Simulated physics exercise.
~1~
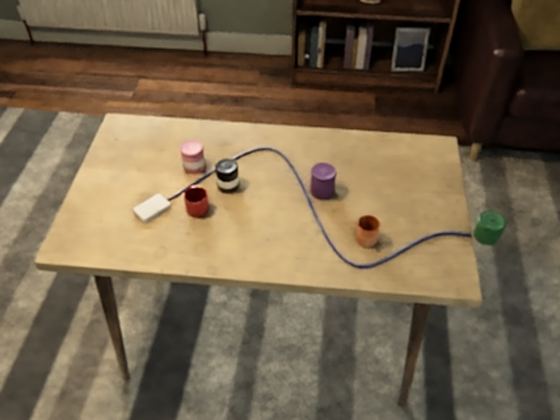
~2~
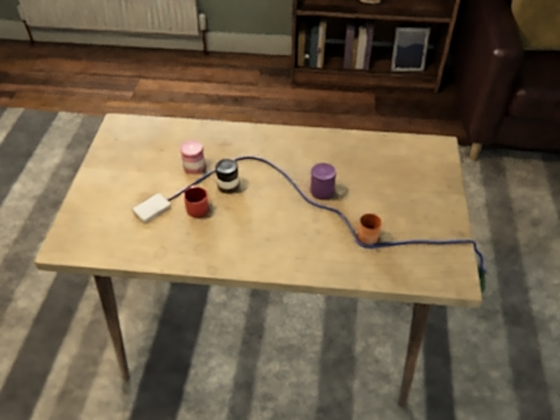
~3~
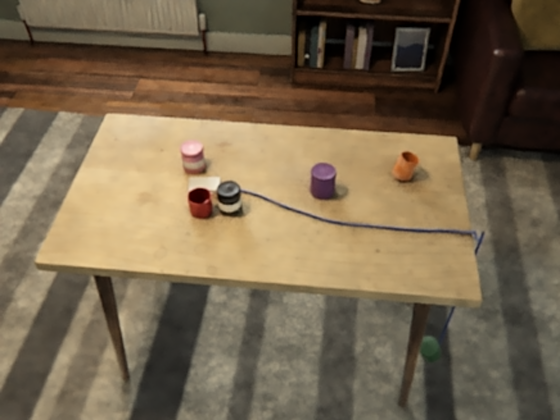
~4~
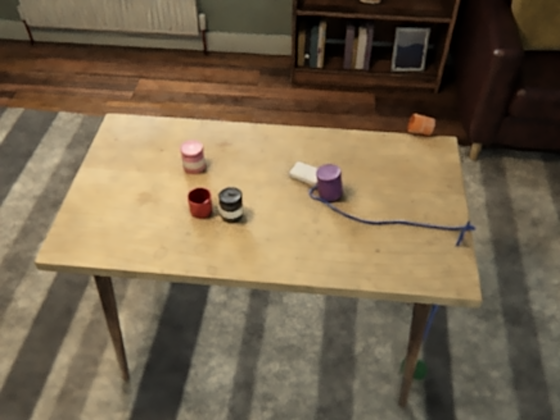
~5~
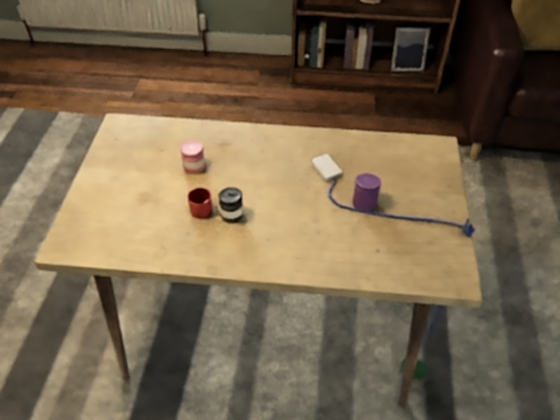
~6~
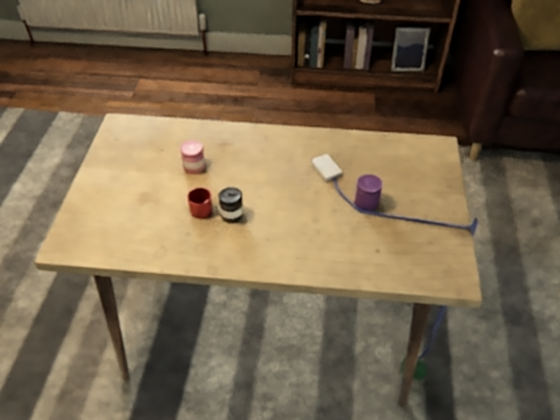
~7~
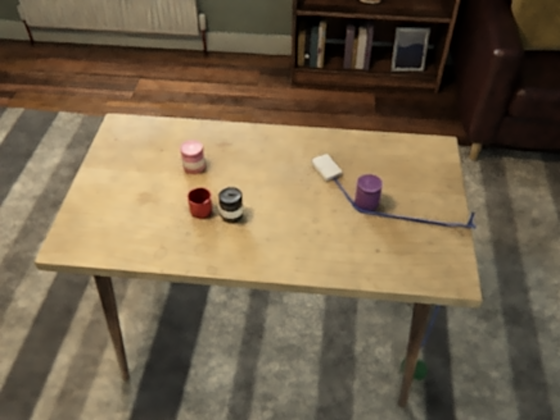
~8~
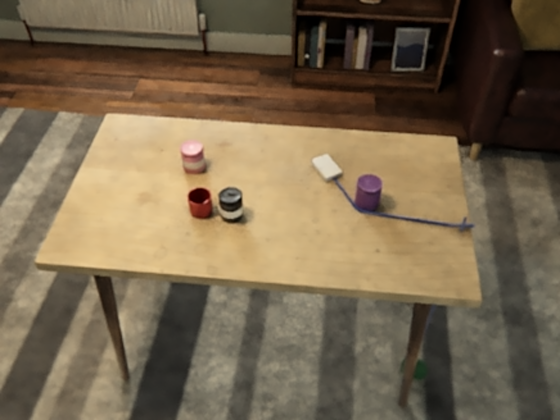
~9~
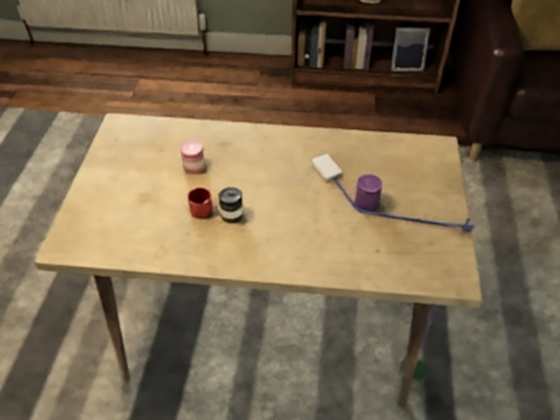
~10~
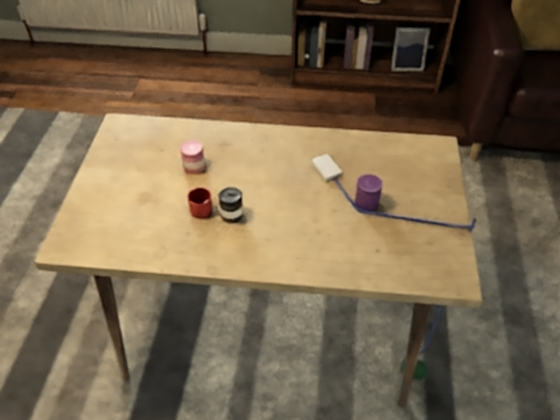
A blue cable runs from a small white block at the left of a pale wooden table to a green object at the right edge, in a living room seen from above. Pink, black, red, purple and orange containers stand around it. The green object drops over the edge, pulling the cable after it. The block slides right, the black tin shifts slightly, and the orange cup is swept toward the back right corner and off the table. The purple tub is pushed right, then everything settles, the block behind it and the green object hanging below the tabletop.
